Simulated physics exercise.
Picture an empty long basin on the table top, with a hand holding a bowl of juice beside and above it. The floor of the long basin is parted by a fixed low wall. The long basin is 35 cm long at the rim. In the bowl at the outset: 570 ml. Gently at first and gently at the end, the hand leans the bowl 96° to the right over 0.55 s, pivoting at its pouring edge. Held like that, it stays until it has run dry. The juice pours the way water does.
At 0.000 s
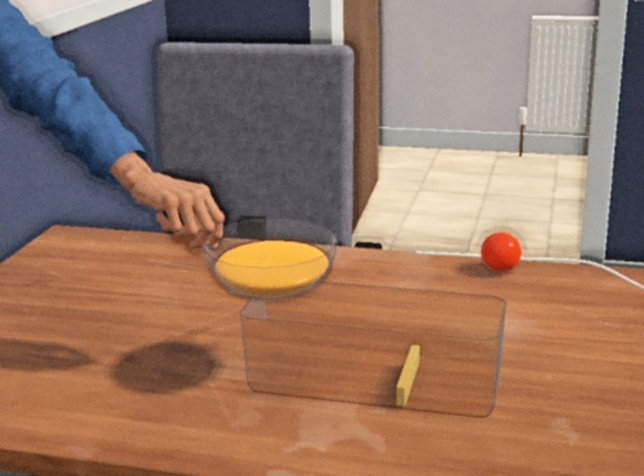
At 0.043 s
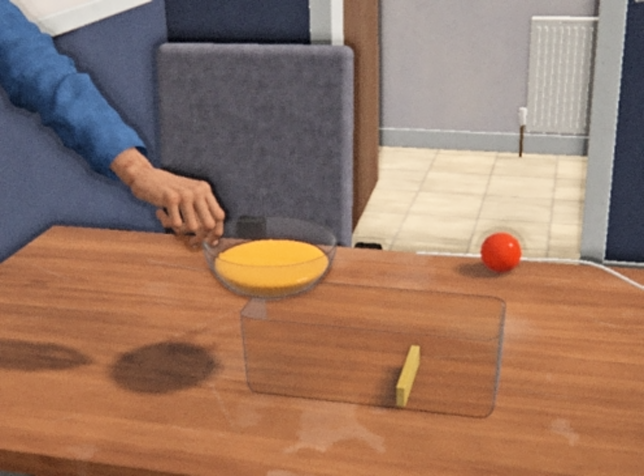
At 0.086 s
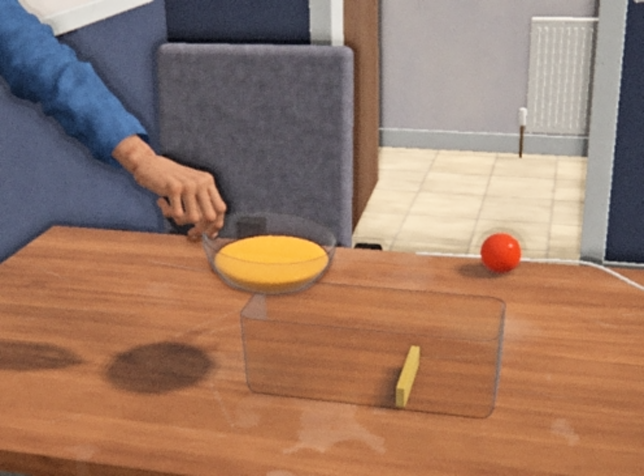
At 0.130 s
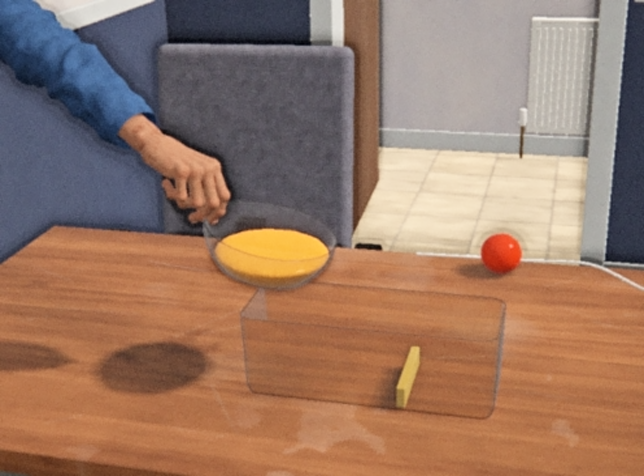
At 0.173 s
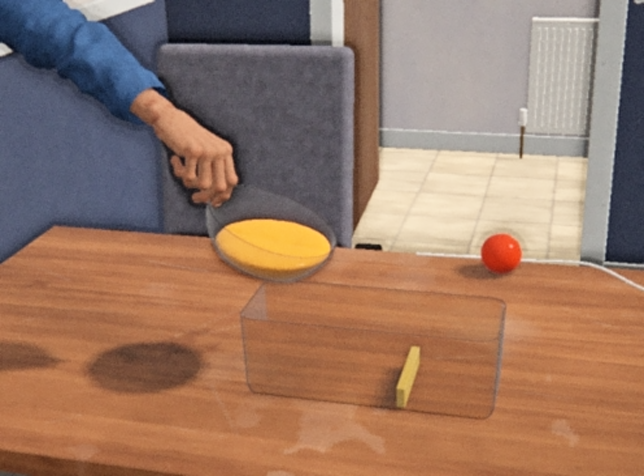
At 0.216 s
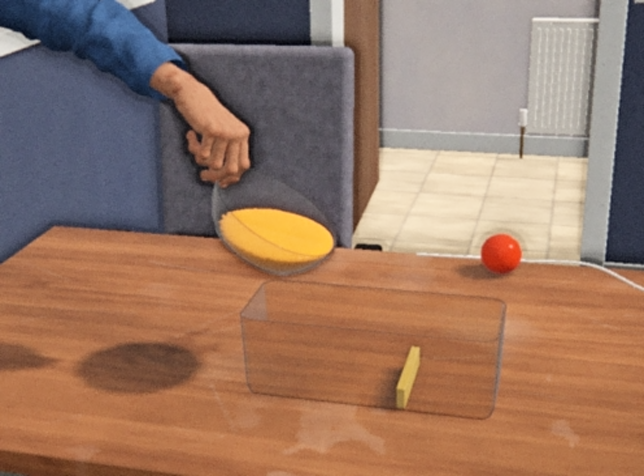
At the start, a hand in a blue sleeve holds a clear bowl of orange-yellow juice level above a long, empty see-through basin on a wooden table, near a red ball. The hand then rises and tilts the bowl to the right, slowly at first, and the juice shifts toward its right side.
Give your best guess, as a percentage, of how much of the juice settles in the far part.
I would say 50 per cent of it settles there.
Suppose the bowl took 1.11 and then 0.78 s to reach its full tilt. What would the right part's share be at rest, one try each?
About 40 %, then about 45 %.
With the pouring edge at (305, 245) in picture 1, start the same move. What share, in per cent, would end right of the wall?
In that case roughly 25 per cent.
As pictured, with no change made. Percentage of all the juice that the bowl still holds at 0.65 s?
0 per cent or thereabouts.
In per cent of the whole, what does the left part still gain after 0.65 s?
Difference: Approx. 22 %.
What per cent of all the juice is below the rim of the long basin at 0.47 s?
I'd put it near 9 percent.
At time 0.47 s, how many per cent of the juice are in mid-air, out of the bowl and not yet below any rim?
My guess is roughly 66 %.
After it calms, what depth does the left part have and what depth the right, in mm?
On the left it stands about 10 mm, on the right about 20 mm.
By 0.47 s the tilt is 91° and 25 per cent is still to pour, 9 is left of the wall and 0 right of it.
By 0.65 s the tilt is 96° and 0 per cent is still to pour, 23 is left of the wall and 73 right of it.
By 0.84 s the tilt is 96° and 0 per cent is still to pour, 26 is left of the wall and 49 right of it.
By 1.05 s the tilt is 96° and 1 per cent is still to pour, 41 is left of the wall and 53 right of it.
At rest 44 per cent lies left of the wall, 50 right of it and 5 outside.
